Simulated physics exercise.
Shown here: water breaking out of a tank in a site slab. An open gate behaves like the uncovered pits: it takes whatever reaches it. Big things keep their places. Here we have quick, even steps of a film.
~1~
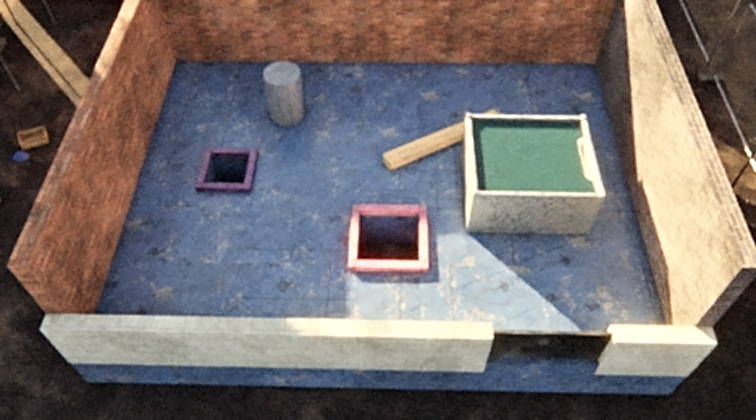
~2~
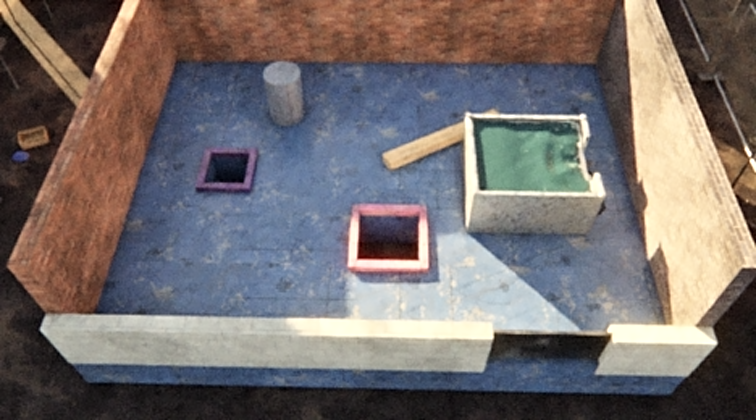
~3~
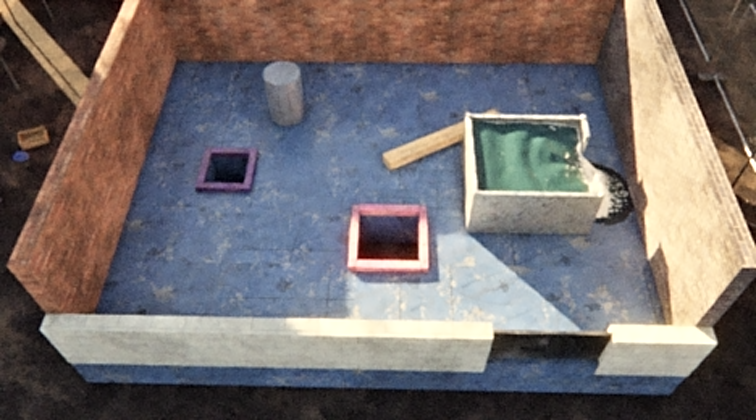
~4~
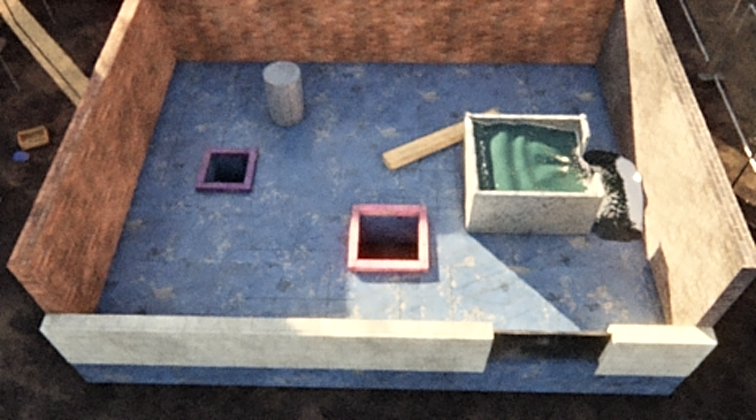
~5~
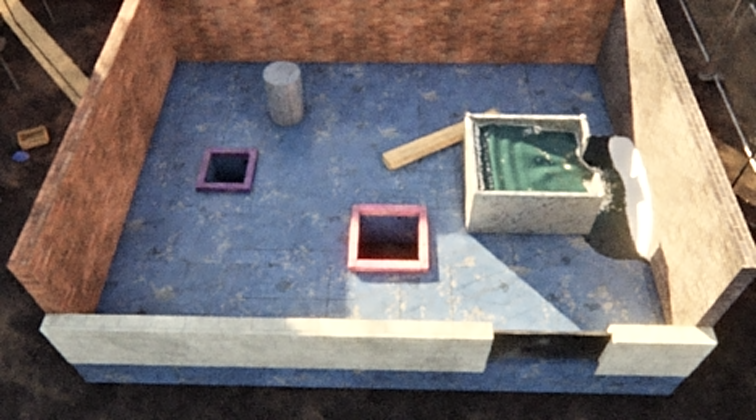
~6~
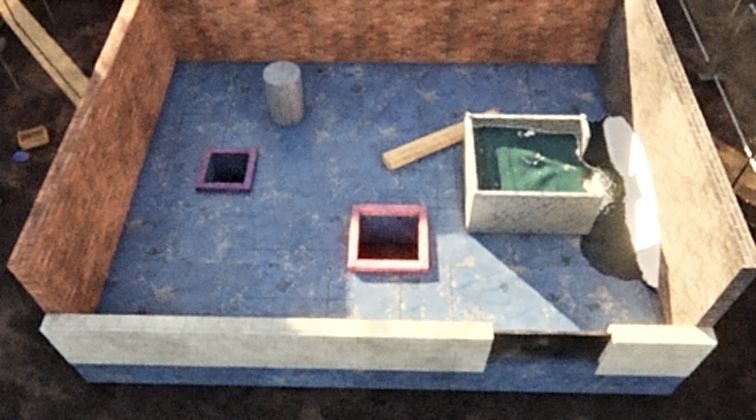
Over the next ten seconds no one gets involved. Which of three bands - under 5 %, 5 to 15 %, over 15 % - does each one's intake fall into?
Bands: The gate falls in the under 5 % band; the pink pit falls in the under 5 % band; the purple pit falls in the under 5 % band.
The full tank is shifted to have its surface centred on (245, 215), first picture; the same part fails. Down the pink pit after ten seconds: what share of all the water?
The pink pit ends up with 45 per cent.
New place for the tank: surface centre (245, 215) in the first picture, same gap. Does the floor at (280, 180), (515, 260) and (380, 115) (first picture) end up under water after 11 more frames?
In order: Unflooded, then unflooded, then inundated.
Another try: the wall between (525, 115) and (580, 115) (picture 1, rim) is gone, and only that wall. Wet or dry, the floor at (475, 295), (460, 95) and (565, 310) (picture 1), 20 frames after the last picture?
Result, in sequence: Untouched by the flood; inundated; untouched by the flood.
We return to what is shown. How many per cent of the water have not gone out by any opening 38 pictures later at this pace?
Estimate: Near 100 %.
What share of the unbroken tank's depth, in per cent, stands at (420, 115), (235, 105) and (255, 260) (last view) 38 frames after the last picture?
Roughly 4, 2 and 2 per cent, in turn.
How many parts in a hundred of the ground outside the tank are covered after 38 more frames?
About 85 percent.
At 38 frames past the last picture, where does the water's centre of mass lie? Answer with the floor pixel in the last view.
I'd put it at around (433, 193).
A moment on, water covers 15 % of the floor; the gate 0 %, the pink pit 0 %, the purple pit 0 %.
Next, water covers 25 % of the floor; the gate 0 %, the pink pit 0 %, the purple pit 0 %.
Then, water covers 45 % of the floor; the gate 0 %, the pink pit 0 %, the purple pit 0 %.
Later, water covers 85 % of the floor; the gate 0 %, the pink pit 0 %, the purple pit 0 %.
In the end, water covers 95 % of the floor; the gate 0 %, the pink pit 0 %, the purple pit 0 %.
